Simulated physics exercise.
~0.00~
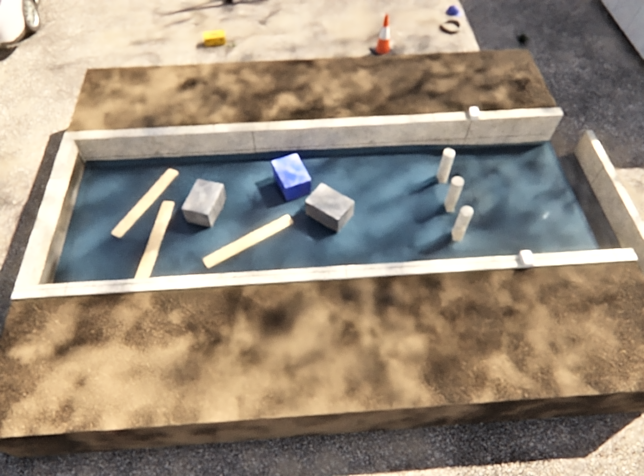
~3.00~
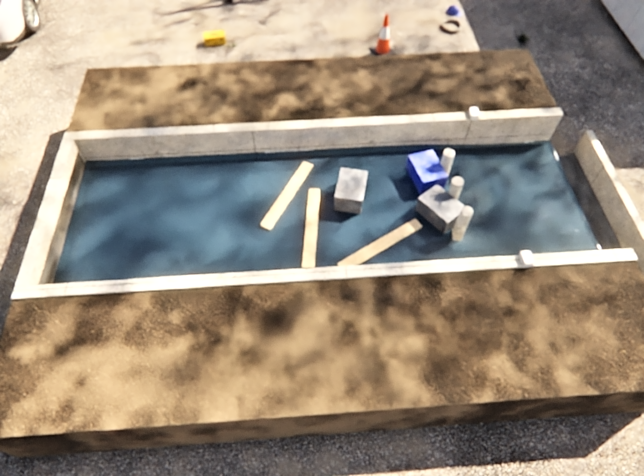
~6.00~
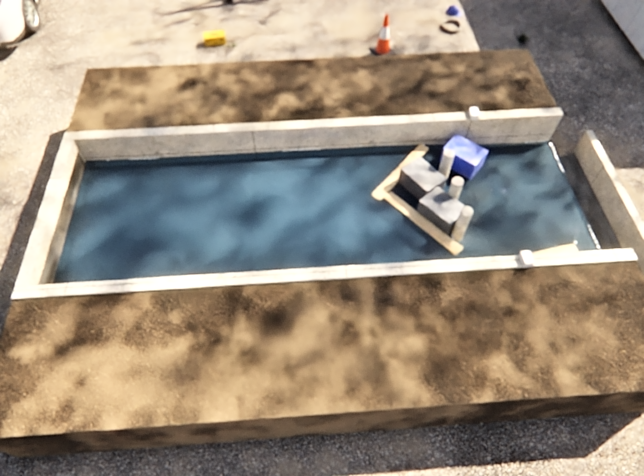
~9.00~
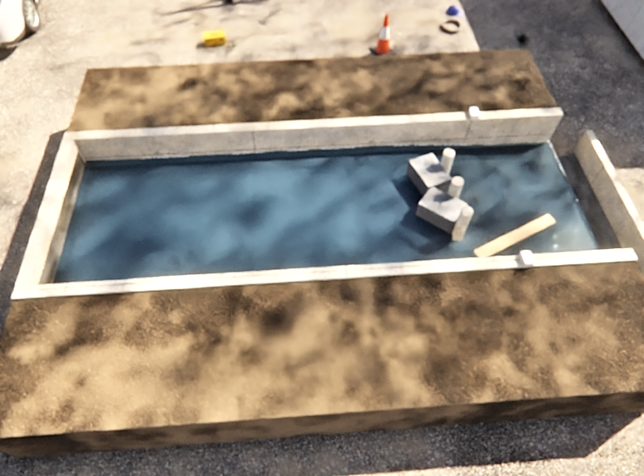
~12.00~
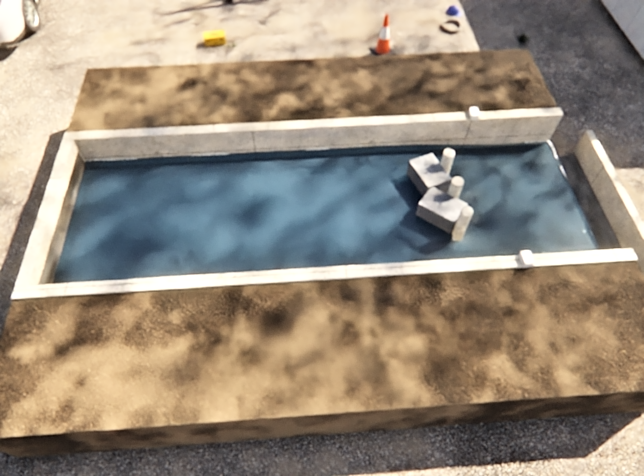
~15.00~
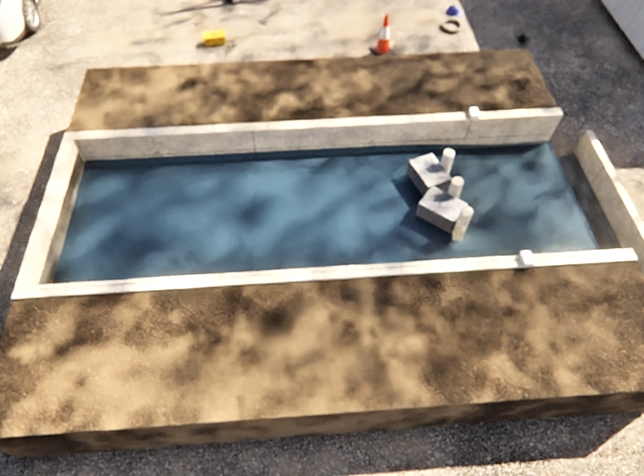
In a walled channel of blue water, three planks, two grey crates and a blue crate drifted right toward three posts; the planks and blue crate got past and went out of view, while the grey crates stayed caught against the posts.
